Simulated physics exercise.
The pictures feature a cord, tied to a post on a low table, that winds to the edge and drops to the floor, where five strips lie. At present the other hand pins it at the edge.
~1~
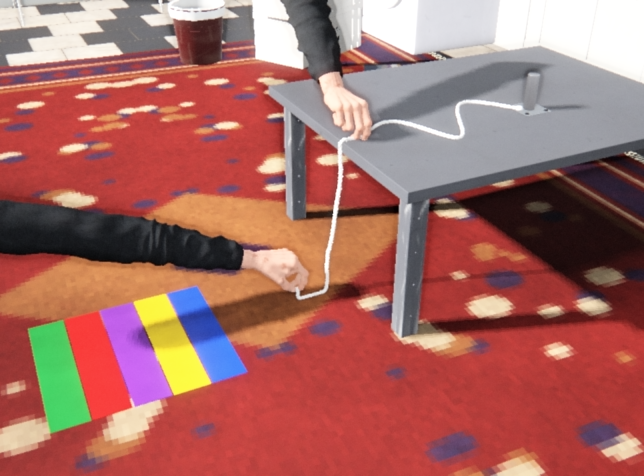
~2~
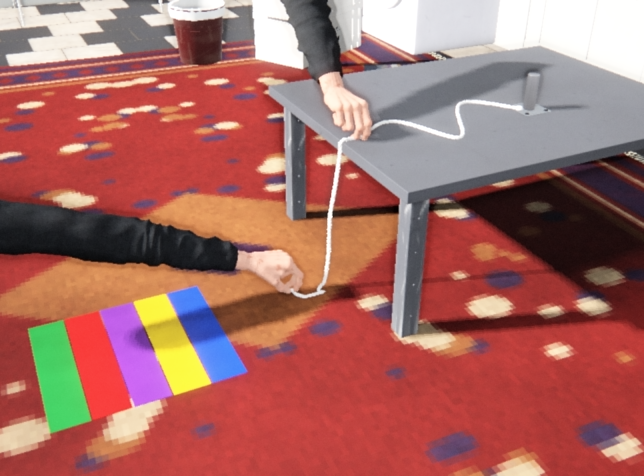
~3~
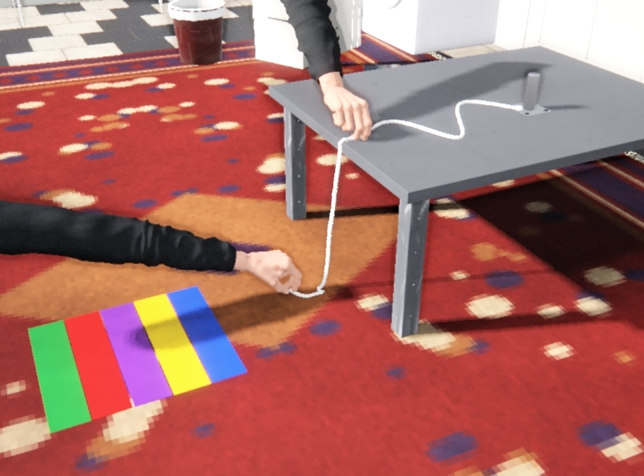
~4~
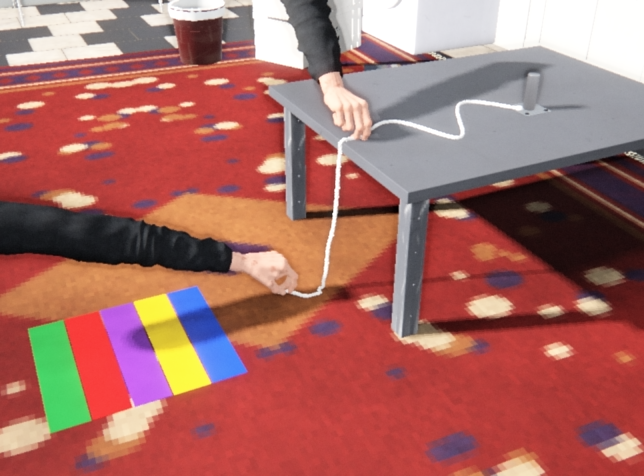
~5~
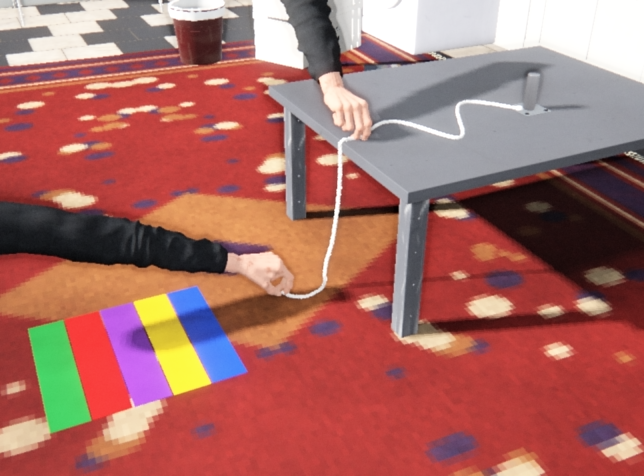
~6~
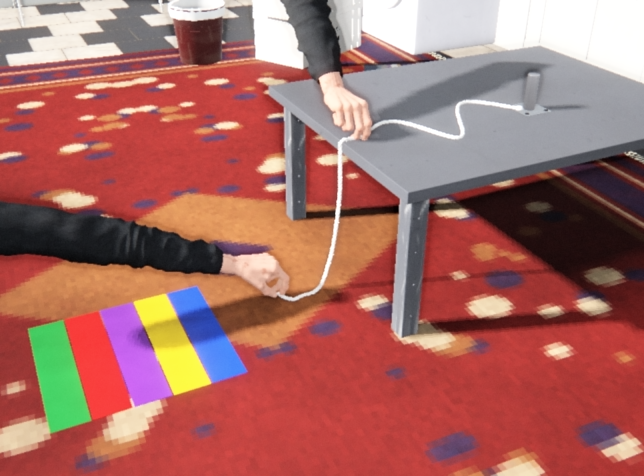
A hand low over the patterned red rug drew the white cord's end slightly left, toward the coloured strips, while another hand stayed still, pressing the cord at the edge of the grey table.
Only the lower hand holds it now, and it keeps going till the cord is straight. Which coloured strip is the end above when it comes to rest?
The green one.
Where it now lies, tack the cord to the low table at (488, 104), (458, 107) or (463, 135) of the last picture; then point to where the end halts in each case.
Per try (px, approx.): (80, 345), (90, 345), (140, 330).
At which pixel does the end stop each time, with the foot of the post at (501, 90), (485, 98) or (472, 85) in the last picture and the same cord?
Try by try, around (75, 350), (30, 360) and (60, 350).
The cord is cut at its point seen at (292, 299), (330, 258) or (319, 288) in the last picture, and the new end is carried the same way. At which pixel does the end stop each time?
Respectively (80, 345), (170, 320) and (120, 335).
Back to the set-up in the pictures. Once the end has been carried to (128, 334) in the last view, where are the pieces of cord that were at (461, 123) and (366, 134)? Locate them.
They move to (414, 123) and (323, 214) respectively.
Soon after, end near (128, 334); over purple.
Then, end near (81, 346); over red.
At full stretch, end near (53, 354); over green. Over green.
